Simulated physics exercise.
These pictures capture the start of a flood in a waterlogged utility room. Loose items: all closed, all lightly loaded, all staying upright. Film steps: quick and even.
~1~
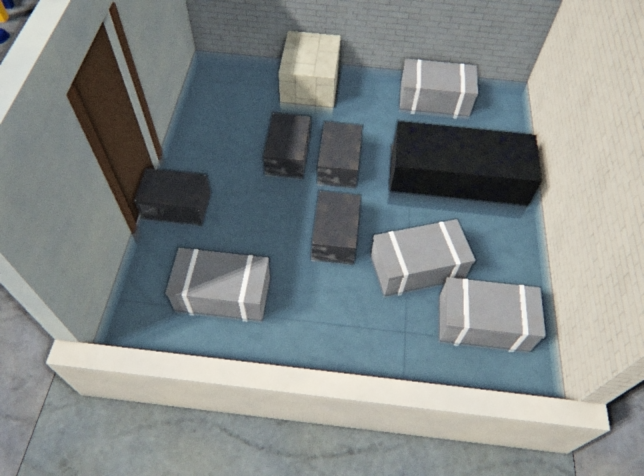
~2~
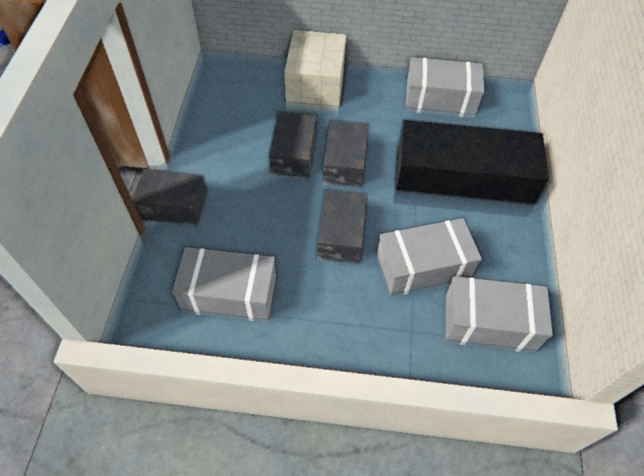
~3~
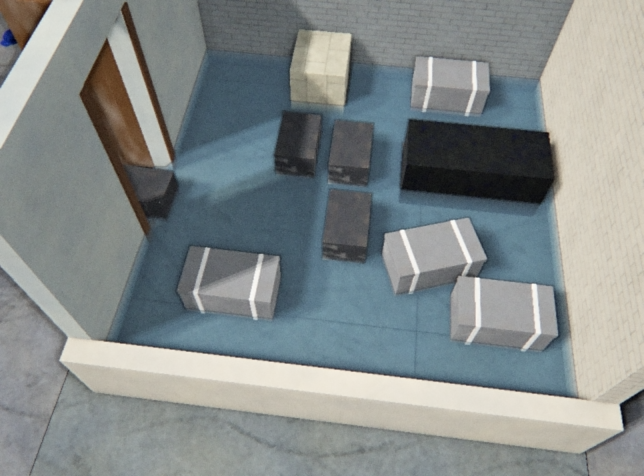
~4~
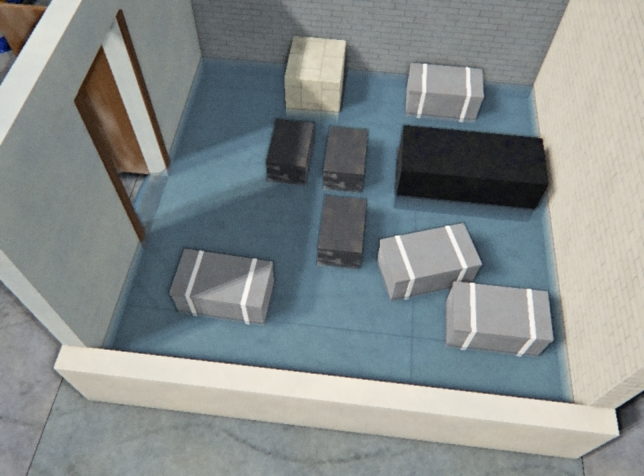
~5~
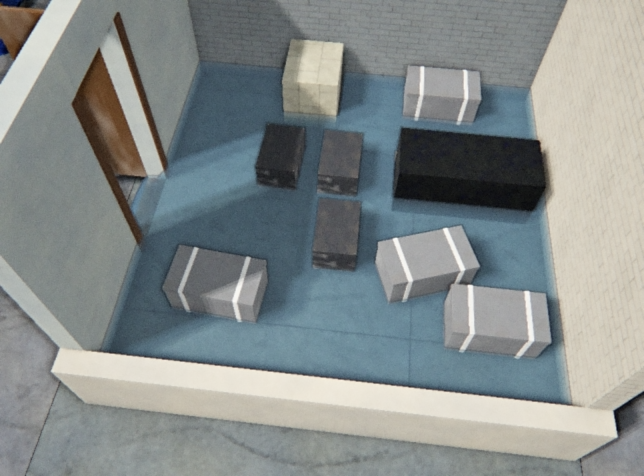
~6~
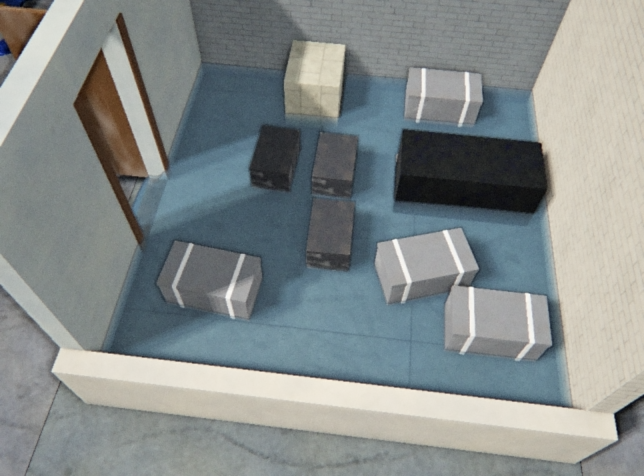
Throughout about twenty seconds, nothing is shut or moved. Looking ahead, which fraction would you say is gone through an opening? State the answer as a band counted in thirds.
Answer: Between one and two thirds.
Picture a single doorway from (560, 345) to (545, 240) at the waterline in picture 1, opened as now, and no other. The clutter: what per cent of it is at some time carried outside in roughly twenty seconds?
80 per cent or so.
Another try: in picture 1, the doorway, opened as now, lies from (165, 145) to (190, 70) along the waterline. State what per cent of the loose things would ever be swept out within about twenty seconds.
My estimate is some 80 percent.
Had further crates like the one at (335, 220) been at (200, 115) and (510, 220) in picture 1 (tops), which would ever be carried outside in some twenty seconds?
Taking them in order, the first is lost through the gap and the second is remaining.
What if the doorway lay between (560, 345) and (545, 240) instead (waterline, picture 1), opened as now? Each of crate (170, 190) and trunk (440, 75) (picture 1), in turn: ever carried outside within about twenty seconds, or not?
First retained, second retained.
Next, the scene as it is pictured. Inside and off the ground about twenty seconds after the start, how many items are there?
That would be 5.
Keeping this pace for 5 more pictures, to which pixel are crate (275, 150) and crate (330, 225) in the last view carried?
(229, 150) and (291, 221).
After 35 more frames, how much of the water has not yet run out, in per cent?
Roughly 58 percent.
A moment on, 1 of 8 are out; 7 afloat.
Next, 3 of 8 are out; 5 afloat.
Later, 3 of 8 are out; 5 afloat.
In the end, 3 of 8 are out; 5 afloat.
